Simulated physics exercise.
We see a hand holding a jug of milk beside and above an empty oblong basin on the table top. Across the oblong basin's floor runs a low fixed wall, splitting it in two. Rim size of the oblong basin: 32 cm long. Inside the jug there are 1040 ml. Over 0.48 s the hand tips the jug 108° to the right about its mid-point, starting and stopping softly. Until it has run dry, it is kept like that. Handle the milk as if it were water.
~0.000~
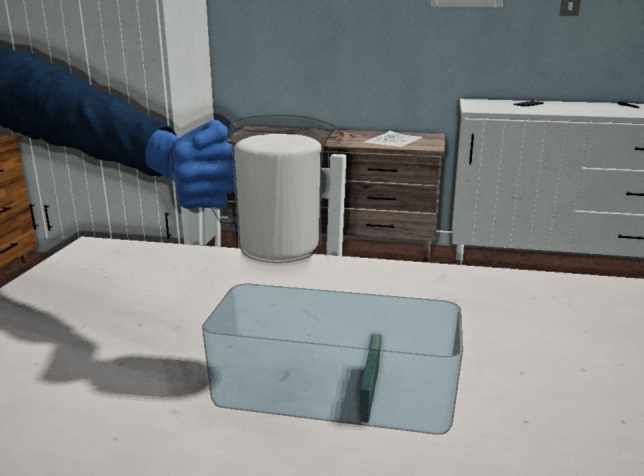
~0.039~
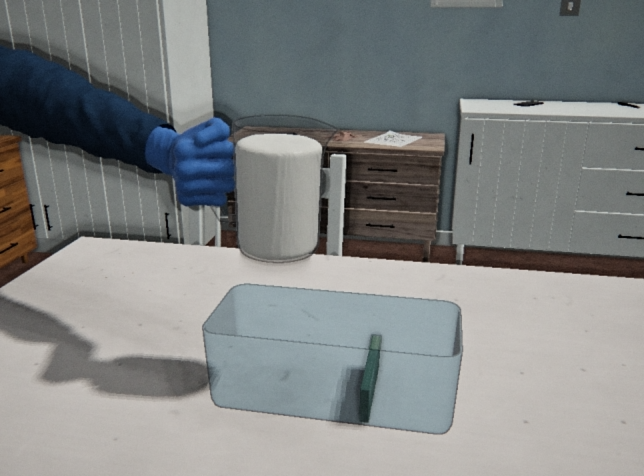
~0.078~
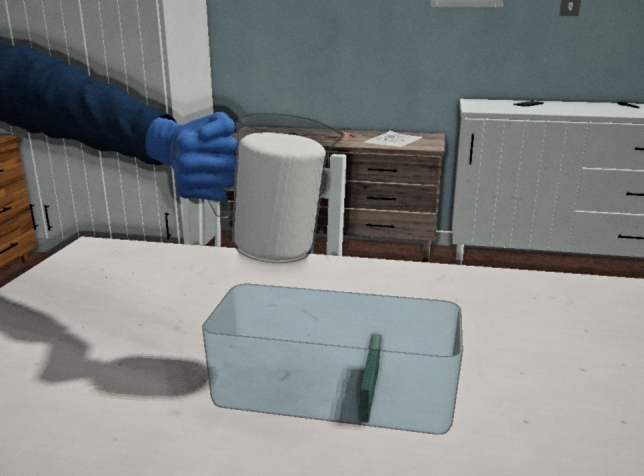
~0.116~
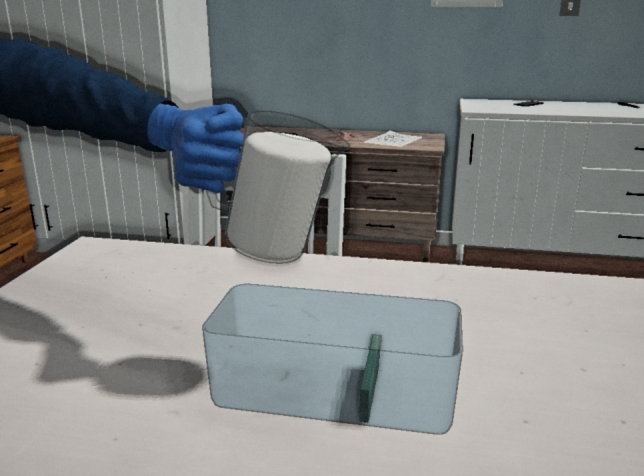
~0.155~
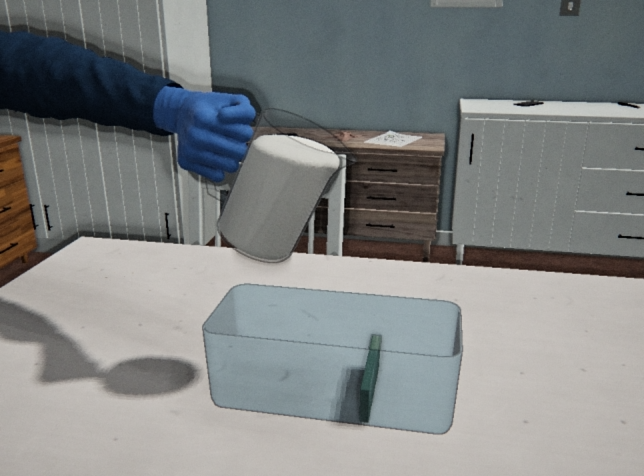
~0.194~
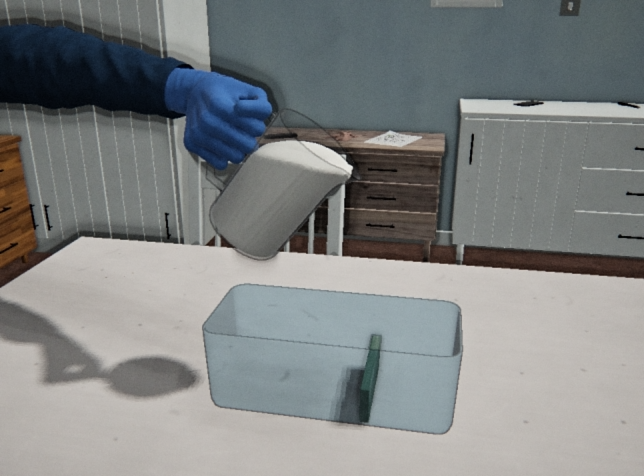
A gloved blue hand tilting a jug of milk to the right above a clear oblong basin with a green divider.
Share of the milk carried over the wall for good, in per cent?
Near 68 per cent.
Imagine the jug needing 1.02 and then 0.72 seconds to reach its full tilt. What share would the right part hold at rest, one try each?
In order, 70 and 70 per cent.
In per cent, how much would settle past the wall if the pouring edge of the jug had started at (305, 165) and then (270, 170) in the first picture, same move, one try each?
I'd say 25 percent on the first go, 5 percent on the next.
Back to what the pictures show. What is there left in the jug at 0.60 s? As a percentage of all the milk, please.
I reckon near 22 per cent still sits there.
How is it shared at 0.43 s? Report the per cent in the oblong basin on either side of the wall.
Left side near 0, right side near 12.
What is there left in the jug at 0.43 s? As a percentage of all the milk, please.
About 60 per cent.
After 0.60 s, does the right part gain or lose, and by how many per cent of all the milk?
The share ends bigger than before, by about 24 %.
Then, 0.43 s in, the tilt is 105° and 61 per cent is still to pour, 0 is left of the wall and 11 right of it.
Then, 0.60 s in, the tilt is 108° and 23 per cent is still to pour, 2 is left of the wall and 45 right of it.
Then, 0.78 s in, the tilt is 108° and 5 per cent is still to pour, 6 is left of the wall and 72 right of it.
Then, 0.98 s in, the tilt is 108° and 1 per cent is still to pour, 12 is left of the wall and 79 right of it.
Finally, 25 per cent lies left of the wall, 68 right of it and 7 outside.
